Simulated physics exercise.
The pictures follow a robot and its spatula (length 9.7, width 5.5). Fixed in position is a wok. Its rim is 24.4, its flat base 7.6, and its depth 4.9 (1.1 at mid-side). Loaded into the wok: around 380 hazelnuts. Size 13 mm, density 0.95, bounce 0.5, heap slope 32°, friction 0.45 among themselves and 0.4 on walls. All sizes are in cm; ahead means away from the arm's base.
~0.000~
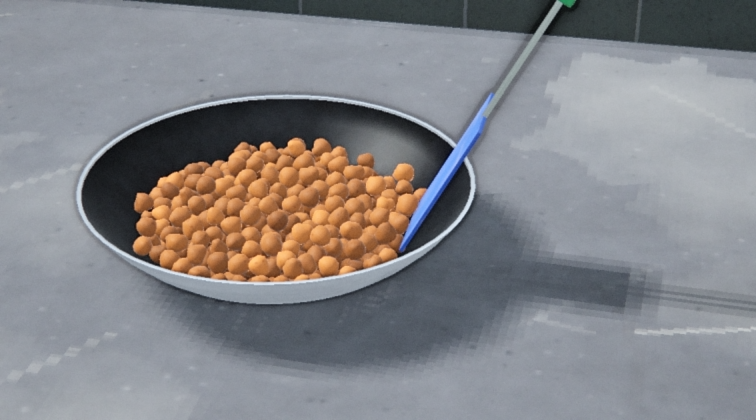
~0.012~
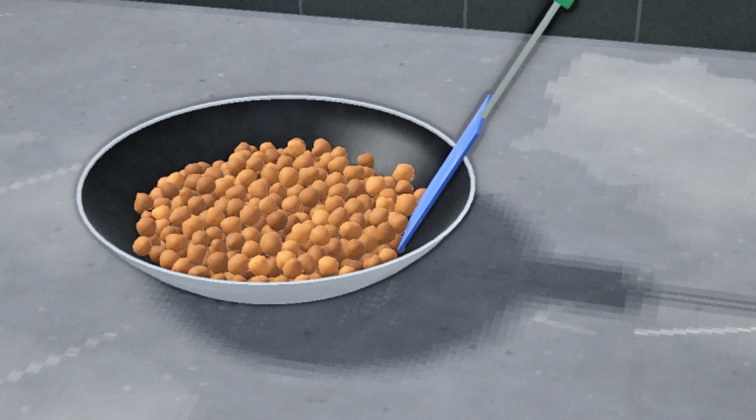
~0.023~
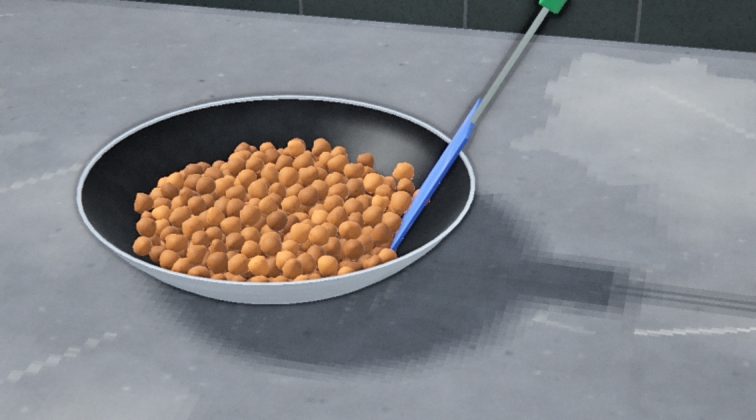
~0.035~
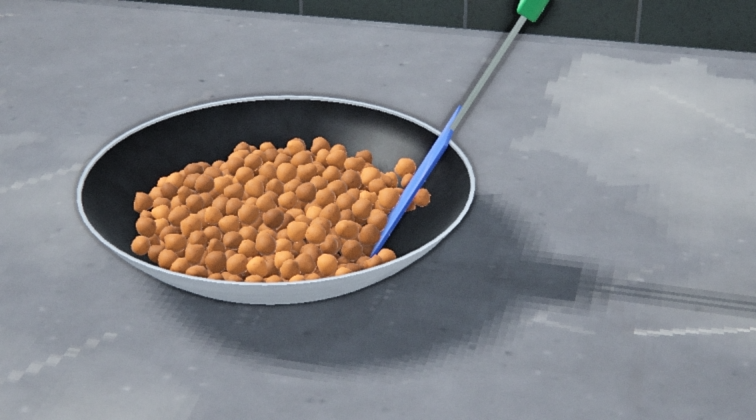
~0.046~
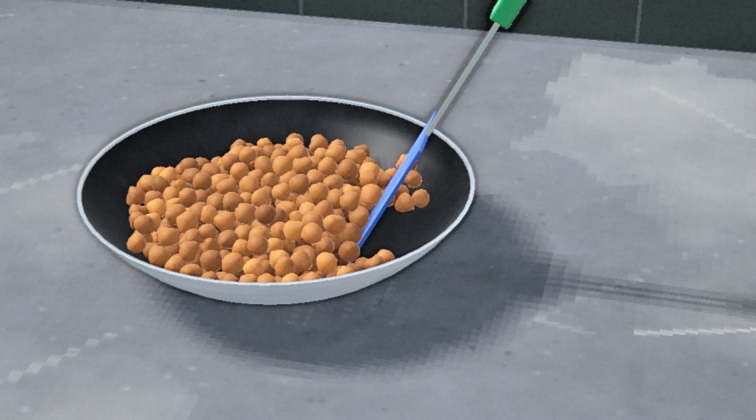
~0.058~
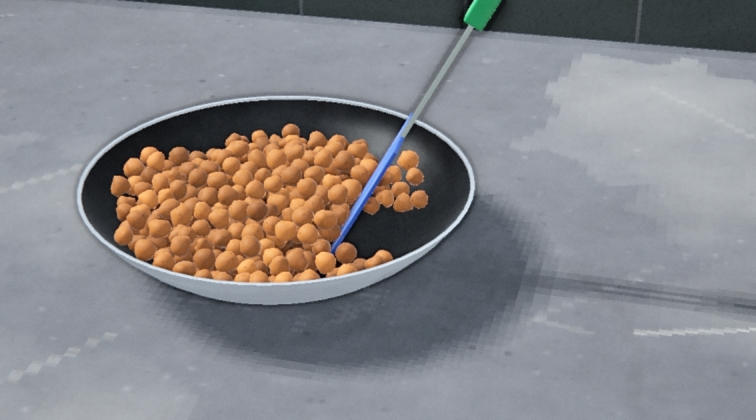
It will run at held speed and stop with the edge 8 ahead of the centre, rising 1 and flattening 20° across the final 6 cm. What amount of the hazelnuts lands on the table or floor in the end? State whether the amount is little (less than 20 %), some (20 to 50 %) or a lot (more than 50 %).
The amount is some, 20 to 50 %.
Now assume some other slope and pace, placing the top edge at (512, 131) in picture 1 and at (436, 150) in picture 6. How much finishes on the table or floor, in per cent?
Around 35 per cent finishes there.
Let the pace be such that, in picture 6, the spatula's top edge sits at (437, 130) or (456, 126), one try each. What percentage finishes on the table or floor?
Try one roughly 20 per cent; try two roughly 15 per cent.
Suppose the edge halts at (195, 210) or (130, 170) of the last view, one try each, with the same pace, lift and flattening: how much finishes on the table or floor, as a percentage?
First try about 25 percent, second about 45 percent.
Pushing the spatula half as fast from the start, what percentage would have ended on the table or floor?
15 per cent, about.
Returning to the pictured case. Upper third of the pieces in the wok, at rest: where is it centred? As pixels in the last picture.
I'd say around pixel (199, 204).
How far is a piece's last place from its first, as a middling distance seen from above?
About 7 cm.
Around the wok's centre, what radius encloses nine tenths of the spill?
That's near 45 cm.
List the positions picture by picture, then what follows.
The first picture shows the spatula top edge at (487, 113), sloping 62°; upper third of the load around (276, 198), from x 145 to 420, top at y 145; 385 in the wok.
The second picture shows the spatula top edge at (484, 114), sloping 62°; upper third of the load around (276, 198), from x 145 to 420, top at y 145.
The third picture shows the spatula top edge at (474, 118), sloping 62°; upper third of the load around (277, 199), from x 145 to 420, top at y 145.
The fourth picture shows the spatula top edge at (454, 125), sloping 62°; upper third of the load around (274, 199), from x 140 to 420, top at y 145.
The fifth picture shows the spatula top edge at (429, 131), sloping 62°; upper third of the load around (268, 192), from x 135 to 420, top at y 140.
The sixth picture shows the spatula top edge at (405, 133), sloping 62°; upper third of the load around (256, 187), from x 120 to 420, top at y 130; 385 in the wok.
After 0.09 s, sloping 62°, highest piece 7 above the table; 385 in the wok.
After 0.11 s, sloping 56°, highest piece 8 above the table; 378 in the wok, 7 on the blade or in flight.
After 0.33 s, sloping 42°, highest piece 11 above the table; 232 in the wok, 103 on the table or floor, 50 on the blade or in flight.
After 1.38 s, sloping 42°, highest piece 6 above the table; 231 in the wok, 154 on the table or floor.
In the end, 231 in the wok, 154 on the table or floor. That is 40 % on the table or floor.
